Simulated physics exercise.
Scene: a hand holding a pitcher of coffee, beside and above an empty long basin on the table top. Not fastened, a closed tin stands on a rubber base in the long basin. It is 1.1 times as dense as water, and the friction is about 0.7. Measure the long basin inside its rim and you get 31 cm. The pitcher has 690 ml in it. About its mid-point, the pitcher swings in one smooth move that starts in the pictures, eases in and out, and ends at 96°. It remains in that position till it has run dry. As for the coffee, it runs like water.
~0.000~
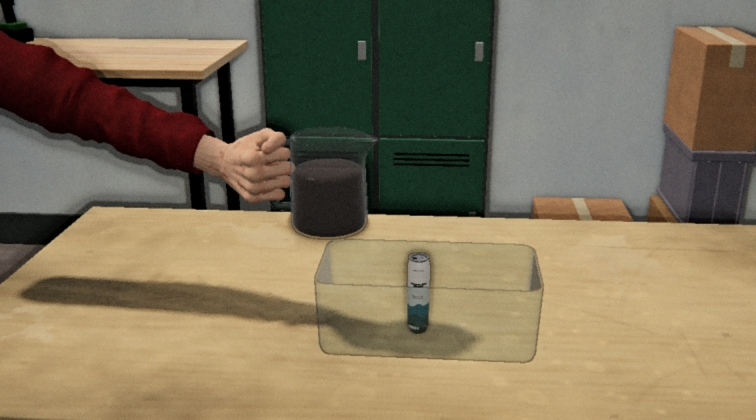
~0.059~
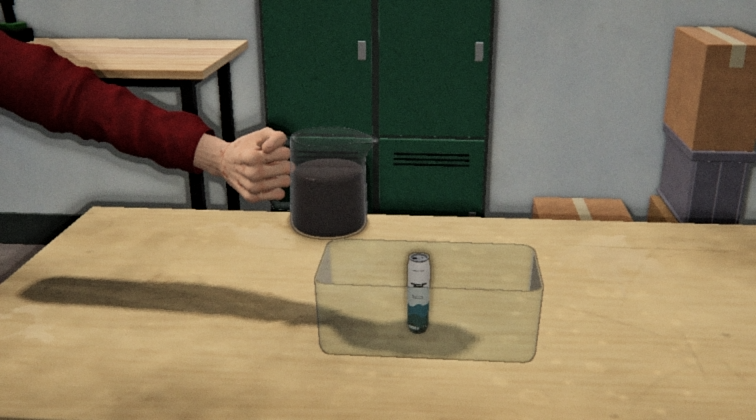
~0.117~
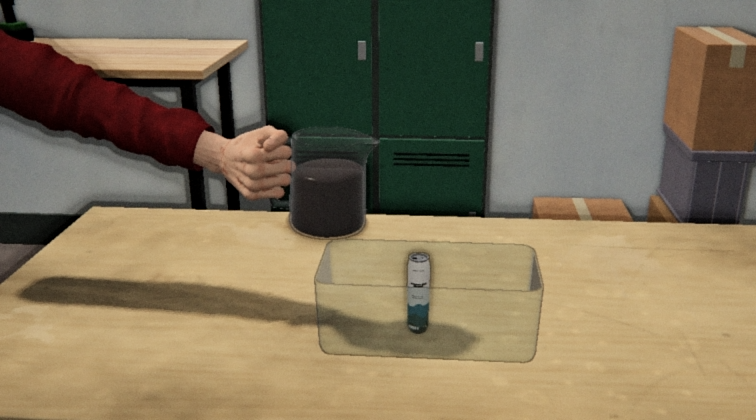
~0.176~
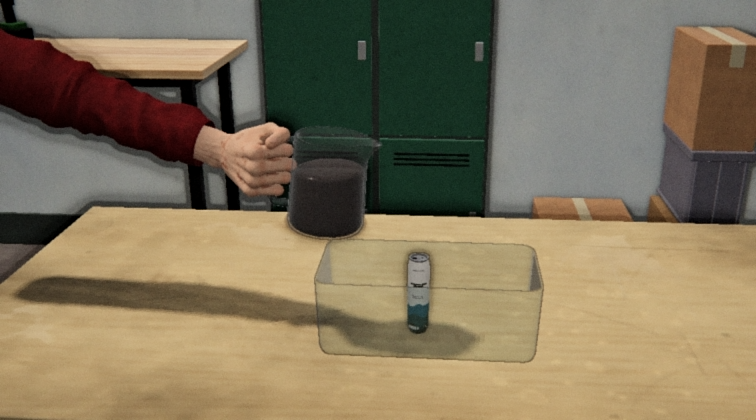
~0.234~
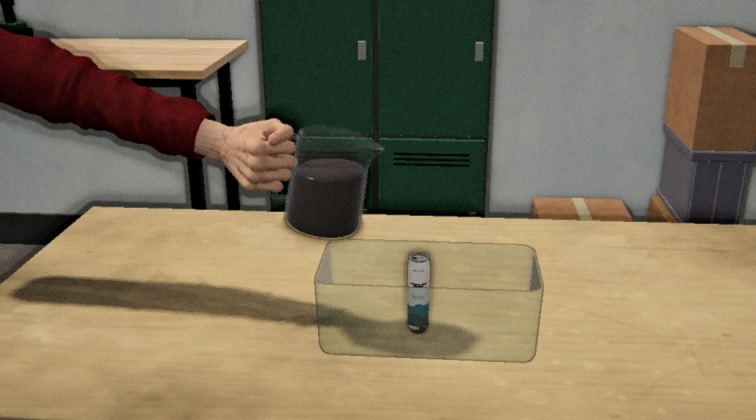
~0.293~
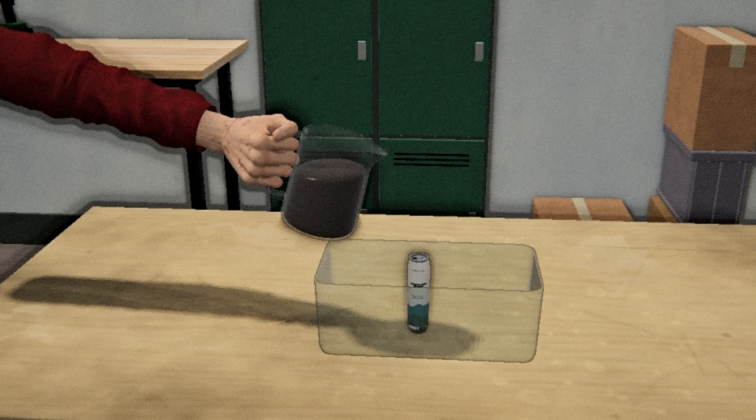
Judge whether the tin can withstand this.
It tumbles.
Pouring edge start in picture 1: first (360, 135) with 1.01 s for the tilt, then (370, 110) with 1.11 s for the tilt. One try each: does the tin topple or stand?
Trial 1 - tin tips; trial 2 - tin tips.
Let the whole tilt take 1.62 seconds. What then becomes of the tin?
Then the tin tumbles.
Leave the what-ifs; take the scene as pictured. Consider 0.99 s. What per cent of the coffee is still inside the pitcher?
52 per cent or so.
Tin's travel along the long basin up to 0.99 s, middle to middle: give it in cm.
Around 0 cm.
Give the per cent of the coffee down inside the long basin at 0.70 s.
Around 0 percent.
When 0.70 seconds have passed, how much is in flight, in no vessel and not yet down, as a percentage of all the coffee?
5 %.
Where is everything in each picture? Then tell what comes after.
Tilt 0°; pouring edge (378, 139); surface from (294, 167) to (364, 169); the long basin's rim runs from (322, 261) to (538, 268); the tin's top is at (419, 261), in the first frame.
Tilt 1°; pouring edge (378, 140); surface from (294, 167) to (363, 169), in the second frame.
Tilt 2°; pouring edge (380, 141); surface from (294, 167) to (364, 169), in the third frame.
Tilt 6°; pouring edge (382, 144); surface from (295, 168) to (364, 169), in the fourth frame.
Tilt 10°; pouring edge (385, 148); surface from (295, 169) to (365, 170), in the fifth frame.
Tilt 15°; pouring edge (388, 153); surface from (294, 169) to (367, 170), in the sixth frame.
After 0.70 s the tilt is 64° and 95 per cent is still to pour; the tin stands where it began.
After 0.99 s the tilt is 92° and 52 per cent is still to pour; the tin stands where it began.
After 1.30 s the tilt is 96° and 16 per cent is still to pour; the tin leans 16°.
After 1.64 s the tilt is 96° and 5 per cent is still to pour; the tin lies on its side.
In the end the tin lies on its side.
